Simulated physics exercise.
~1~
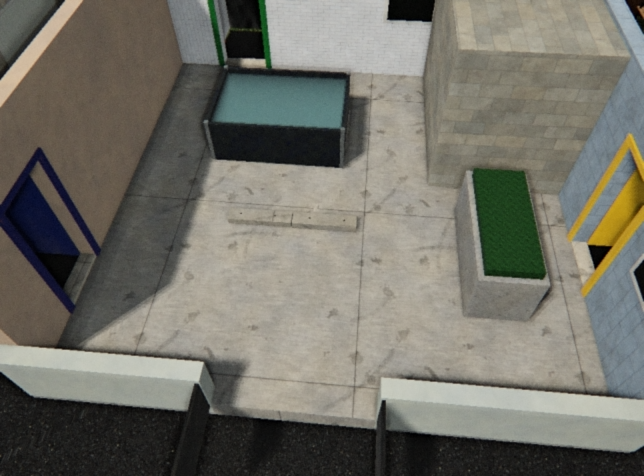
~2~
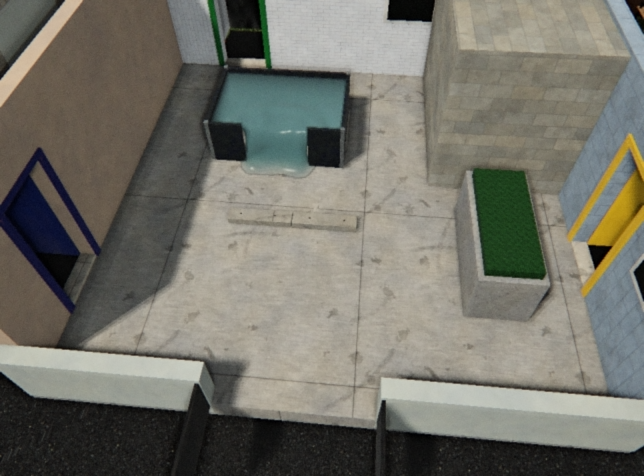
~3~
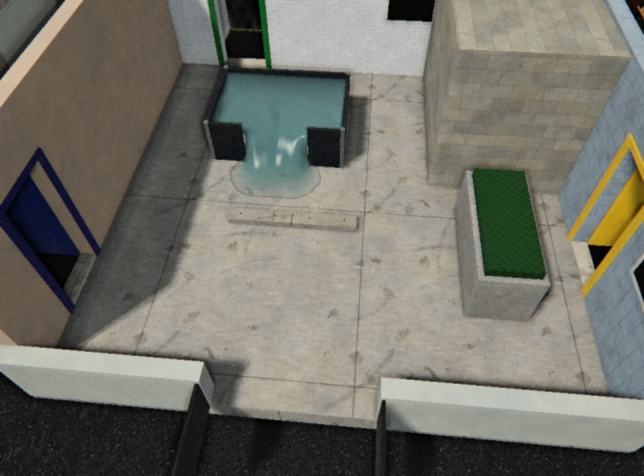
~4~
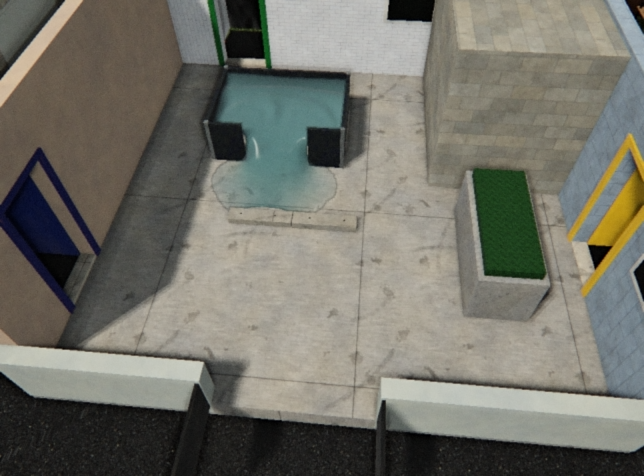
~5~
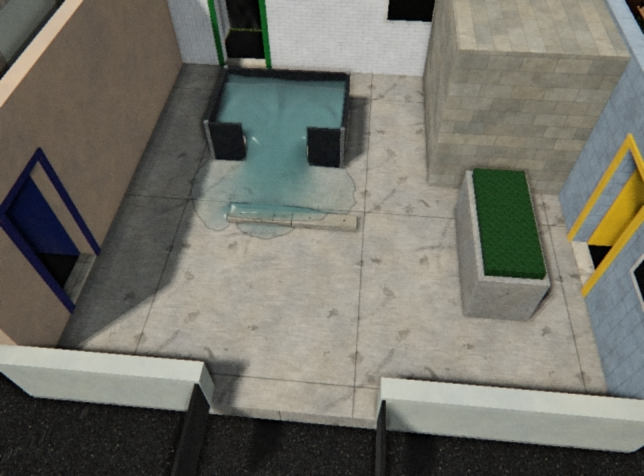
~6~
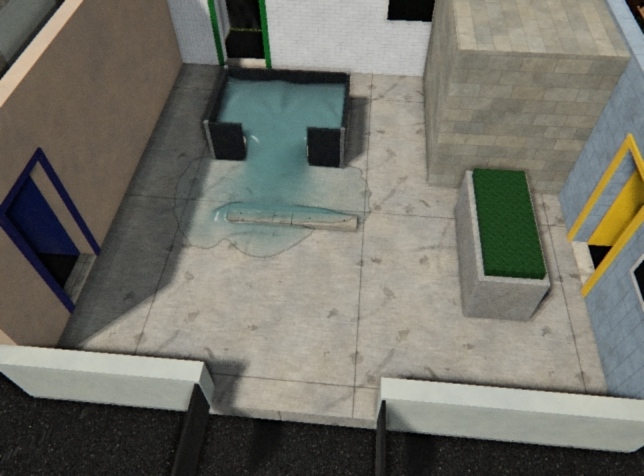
In a walled yard, water pours from a dark tank's gap and spreads around a low slab.
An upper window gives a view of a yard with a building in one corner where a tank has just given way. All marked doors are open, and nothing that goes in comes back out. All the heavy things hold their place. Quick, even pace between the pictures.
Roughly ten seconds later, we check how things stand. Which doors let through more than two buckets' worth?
In the end blue door: Tops two buckets, green door: Never tops two buckets, yellow door: Tops two buckets.
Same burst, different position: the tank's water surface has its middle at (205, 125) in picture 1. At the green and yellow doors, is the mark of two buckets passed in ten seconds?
I'd expect the green door to fall short and the yellow door to fall short.
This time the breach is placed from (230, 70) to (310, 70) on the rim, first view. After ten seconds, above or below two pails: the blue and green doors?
One by one: Blue door ends up below, green door ends up above.
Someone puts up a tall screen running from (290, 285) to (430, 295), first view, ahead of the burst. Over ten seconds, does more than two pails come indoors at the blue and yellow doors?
Reading it off: Blue door - over the threshold, yellow door - under the threshold.
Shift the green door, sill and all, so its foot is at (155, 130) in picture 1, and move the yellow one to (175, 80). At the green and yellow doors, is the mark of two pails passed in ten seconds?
One by one: The green door keeps below it; the yellow door lets less in.
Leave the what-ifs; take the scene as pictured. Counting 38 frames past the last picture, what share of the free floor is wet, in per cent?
I reckon 70 per cent or so.
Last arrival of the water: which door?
Going by the pictures, I'd say the door marked green.
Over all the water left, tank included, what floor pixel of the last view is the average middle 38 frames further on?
Roughly (309, 229).
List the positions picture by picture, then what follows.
The first picture shows still water in the open tank at (281, 101).
In the second picture, the front is at (308, 171), out from the gap at (277, 151).
In the third picture, the front is at (243, 189), out from the gap at (277, 152).
In the fourth picture, the front is at (302, 215), out from the gap at (277, 152).
In the fifth picture, the front is at (215, 225), out from the gap at (277, 151).
In the sixth picture, water pours out at (277, 151) and has run to (199, 242).
A moment on, water covers 35 % of the floor; the blue door not reached, the green door not reached, the yellow door not reached.
Next, water covers 55 % of the floor; the blue door over two buckets in, the green door not reached, the yellow door not reached.
Then, water covers 60 % of the floor; the blue door over two buckets in, the green door not reached, the yellow door not reached.
Later, water covers 70 % of the floor; the blue door far over two buckets in, the green door not reached, the yellow door under two buckets in.
In the end, water covers 85 % of the floor; the blue door far over two buckets in, the green door wet at the sill, nothing in, the yellow door over two buckets in.
